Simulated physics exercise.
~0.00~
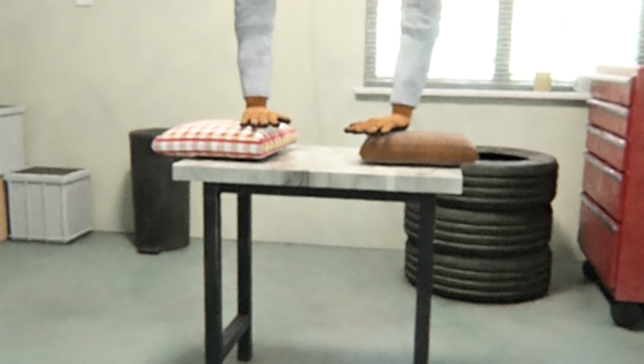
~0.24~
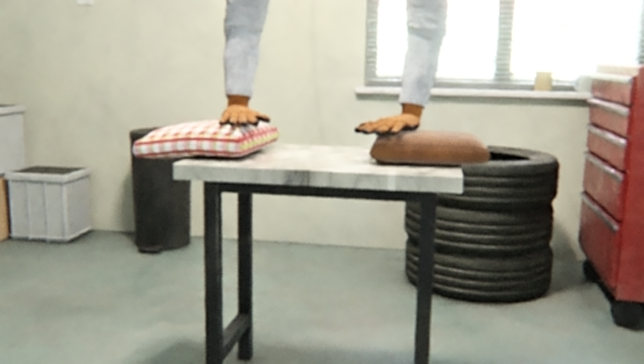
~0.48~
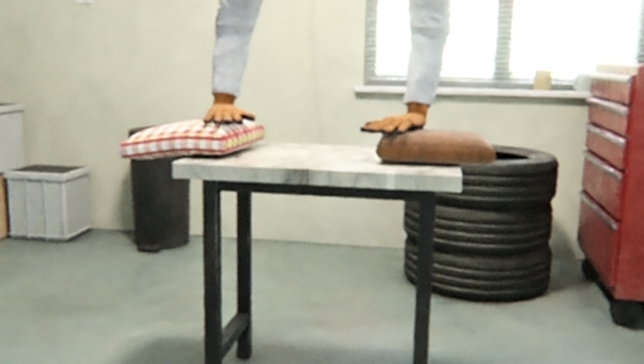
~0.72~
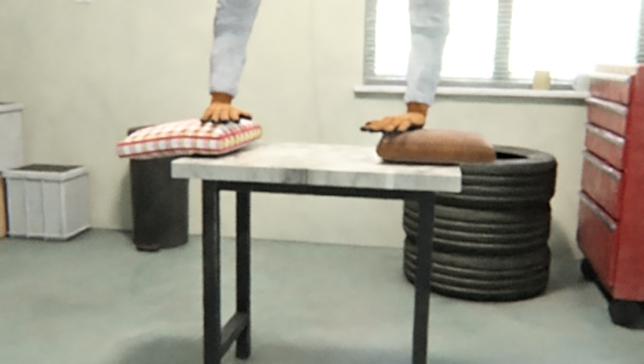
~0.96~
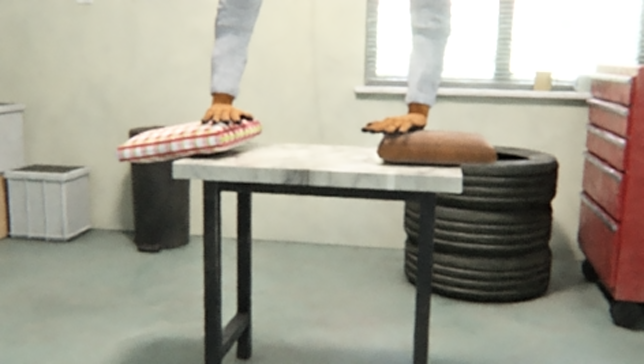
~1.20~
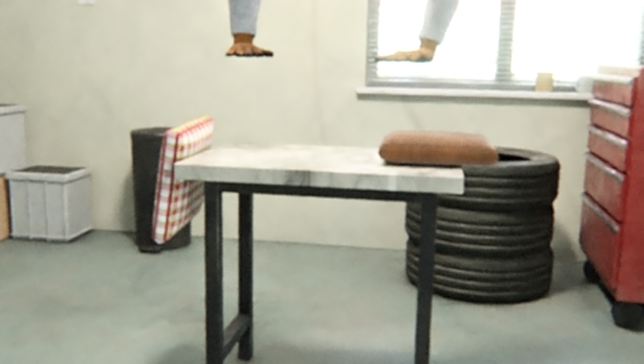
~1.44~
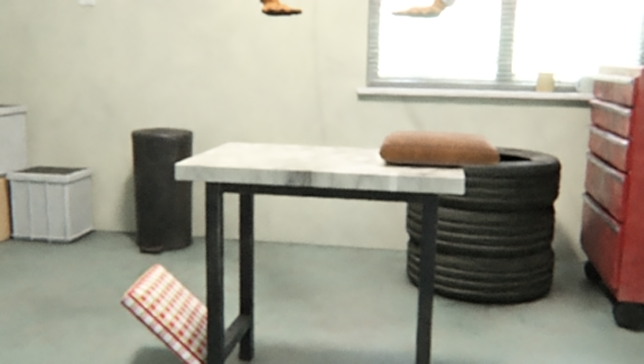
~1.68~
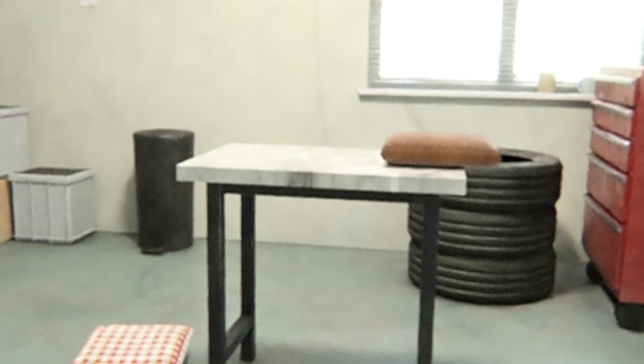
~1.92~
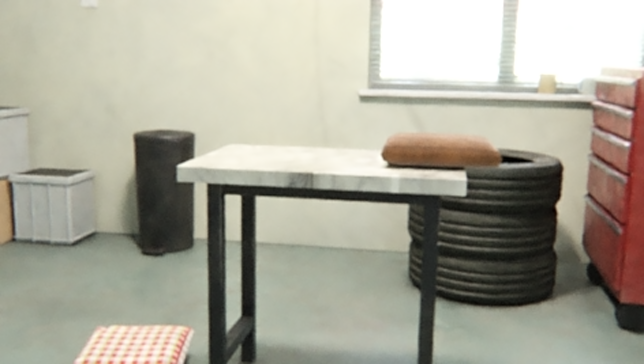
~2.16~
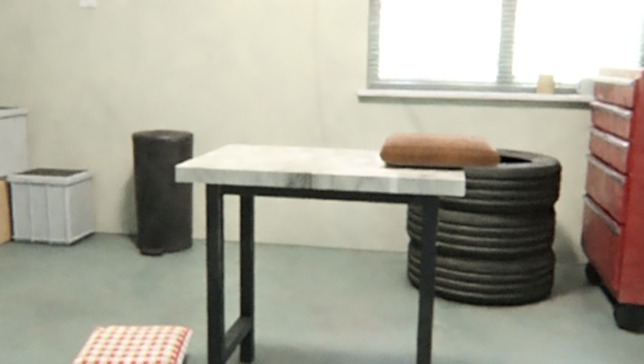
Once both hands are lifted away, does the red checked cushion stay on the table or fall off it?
The red checked cushion tips over the left edge and falls to the floor, while the brown soft bag keeps its place on the table.
A red and white checked cushion and a brown soft bag lie on a pale marble-topped table with dark legs, each under a hand, in a workshop seen from the front by a slightly swaying camera. Black tyres and a red drawer cabinet stand to the right, with a dark bin and a grey box to the left. The hands slide the cushion left until it juts past the table's edge and the bag a little to the right. Then both hands lift away. The cushion tips outwards, falls and ends on the floor, while the bag stays on the table.
